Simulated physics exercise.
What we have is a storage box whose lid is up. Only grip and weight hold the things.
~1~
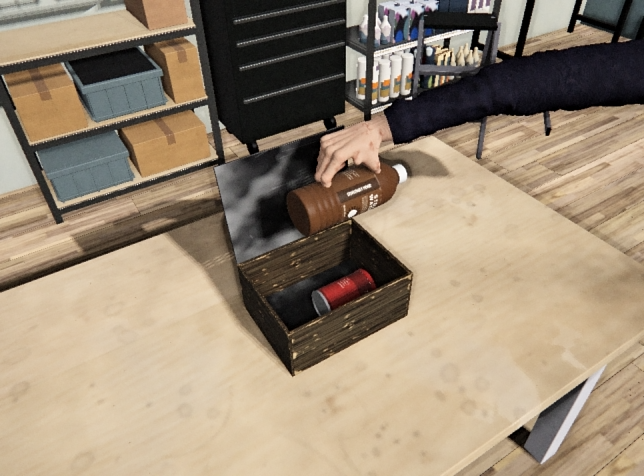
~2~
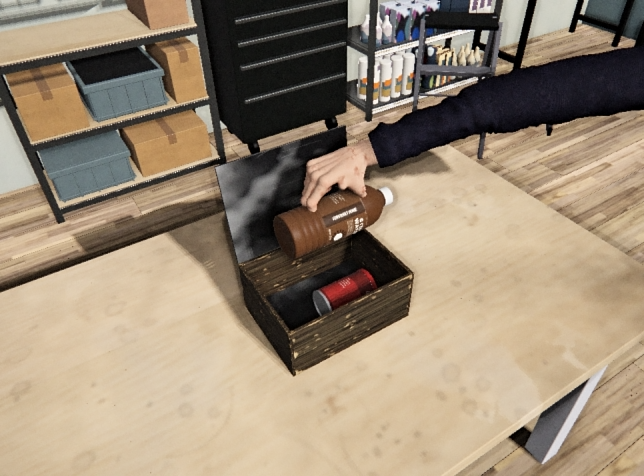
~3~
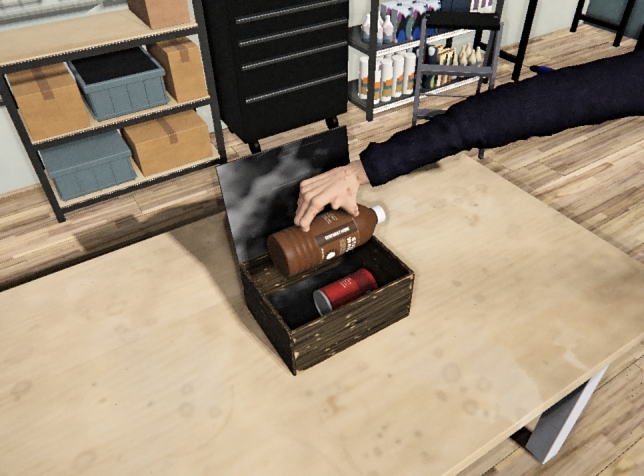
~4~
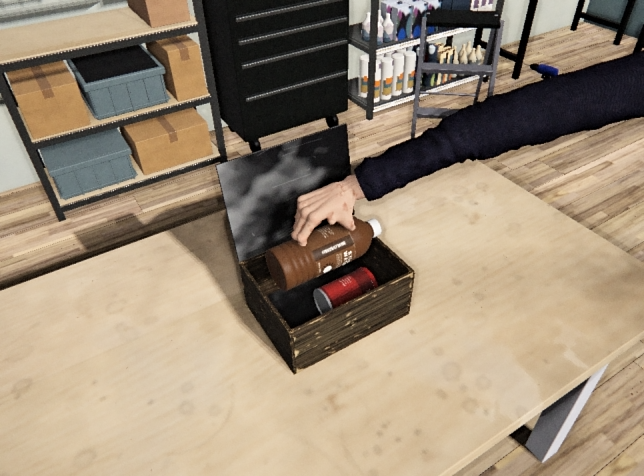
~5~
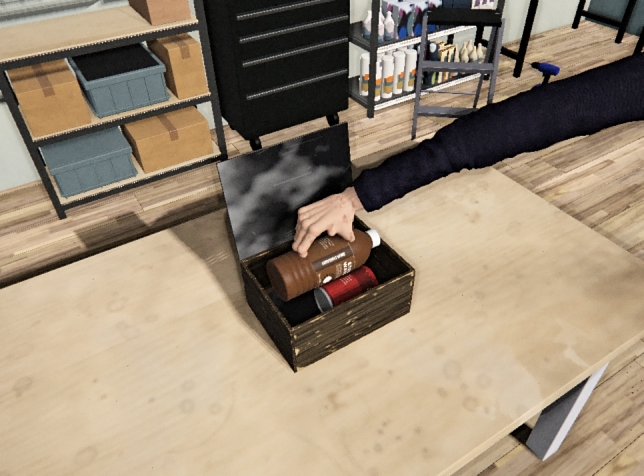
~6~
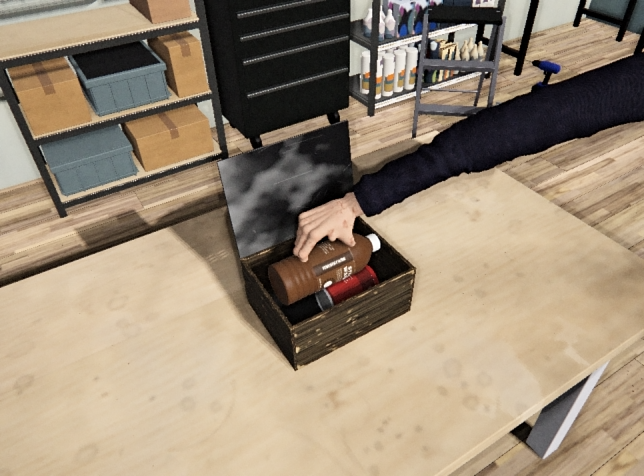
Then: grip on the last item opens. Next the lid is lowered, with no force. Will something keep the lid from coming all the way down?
The lid lowers completely.
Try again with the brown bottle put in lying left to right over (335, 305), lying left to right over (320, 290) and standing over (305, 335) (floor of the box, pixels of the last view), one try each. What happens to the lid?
Lid, in order: Fully down, fully down, held open.
Then, 0.50 s past the last view, brown bottle displaced about its own width near (314, 275); red tin displaced a little.
Then, 1.50 s past the last view, lid 66° above the rim; brown bottle displaced about its own width near (314, 275); red tin displaced a little.
Then, 1.90 s past the last view, lid 21° above the rim; brown bottle displaced about its own width near (314, 275); red tin displaced a little.
Finally, lid shut; moved from the start, red tin and brown bottle. Final places as the last picture's camera would see them, brown bottle near (315, 275).
